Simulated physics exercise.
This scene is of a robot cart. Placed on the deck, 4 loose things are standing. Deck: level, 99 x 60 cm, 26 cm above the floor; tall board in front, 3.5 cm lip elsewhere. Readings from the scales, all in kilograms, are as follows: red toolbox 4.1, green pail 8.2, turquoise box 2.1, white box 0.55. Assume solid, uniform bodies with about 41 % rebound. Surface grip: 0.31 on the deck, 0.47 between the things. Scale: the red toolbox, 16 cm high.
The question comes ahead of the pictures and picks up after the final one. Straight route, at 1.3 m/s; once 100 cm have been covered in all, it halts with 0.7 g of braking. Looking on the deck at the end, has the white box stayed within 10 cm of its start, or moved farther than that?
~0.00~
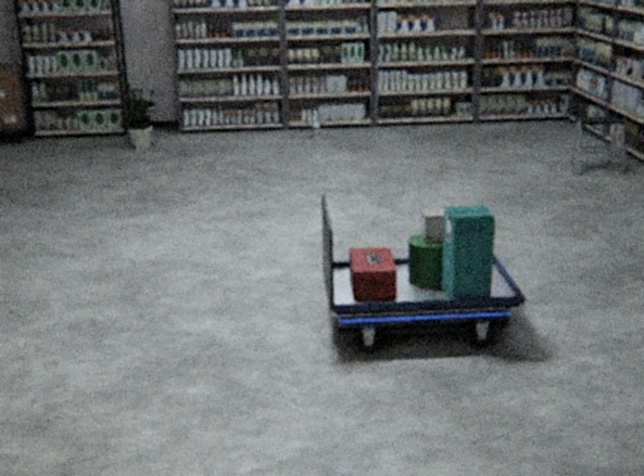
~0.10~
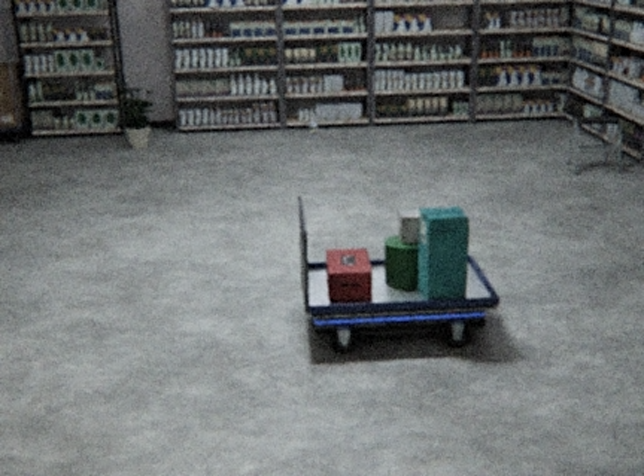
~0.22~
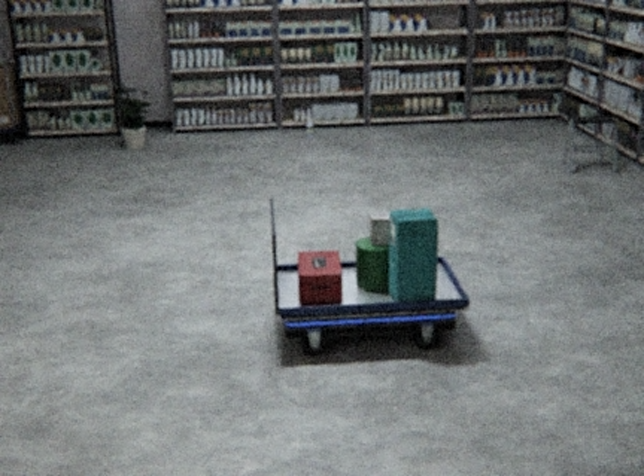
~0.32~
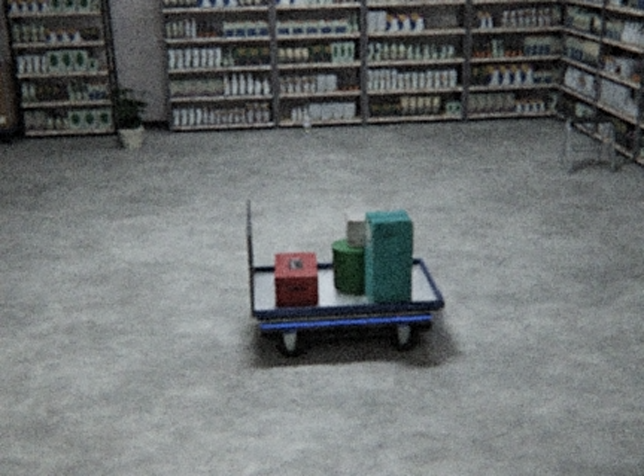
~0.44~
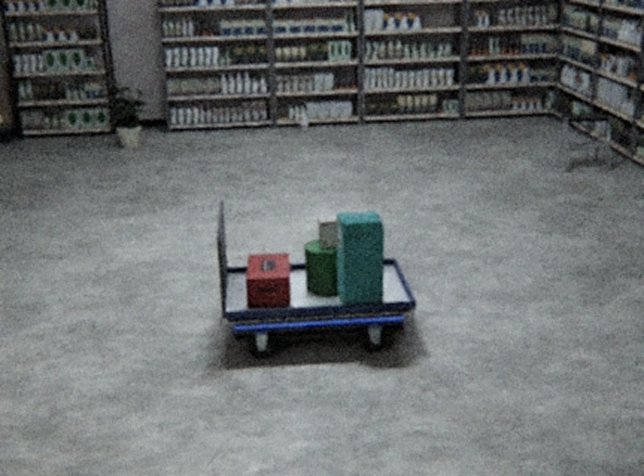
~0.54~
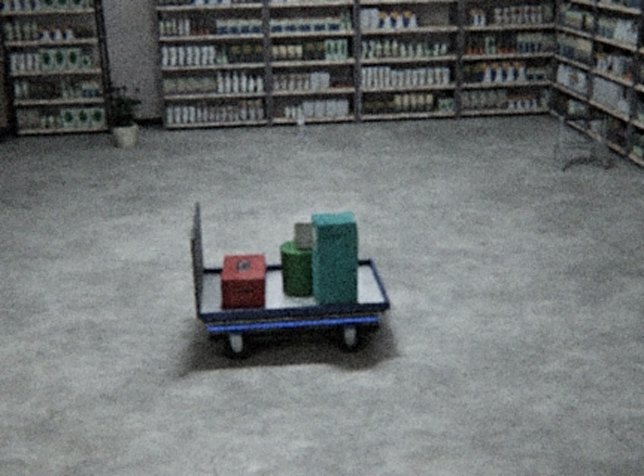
It has moved farther.
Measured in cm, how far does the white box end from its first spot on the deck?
Displacement: Approx. 16 cm.
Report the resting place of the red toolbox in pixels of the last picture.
About (147, 285).
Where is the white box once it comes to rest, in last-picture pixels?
End position: Roughly (201, 237).
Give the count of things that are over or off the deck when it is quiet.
The count is 0.
After 0.84 s, cart has run 107 cm.
After 0.94 s, cart has run 112 cm; white box slid 6 cm near (220, 236); green pail slid 6 cm; red toolbox slid 6 cm.
After 1.04 s, cart has run 112 cm, stopped; white box slid 12 cm near (208, 237); turquoise box slid 12 cm; green pail slid 12 cm.
At rest (1.5 s), not toppled but over 10 cm from the start, red toolbox, green pail, turquoise box and white box. Seen from the same camera at the end, white box near (201, 237).
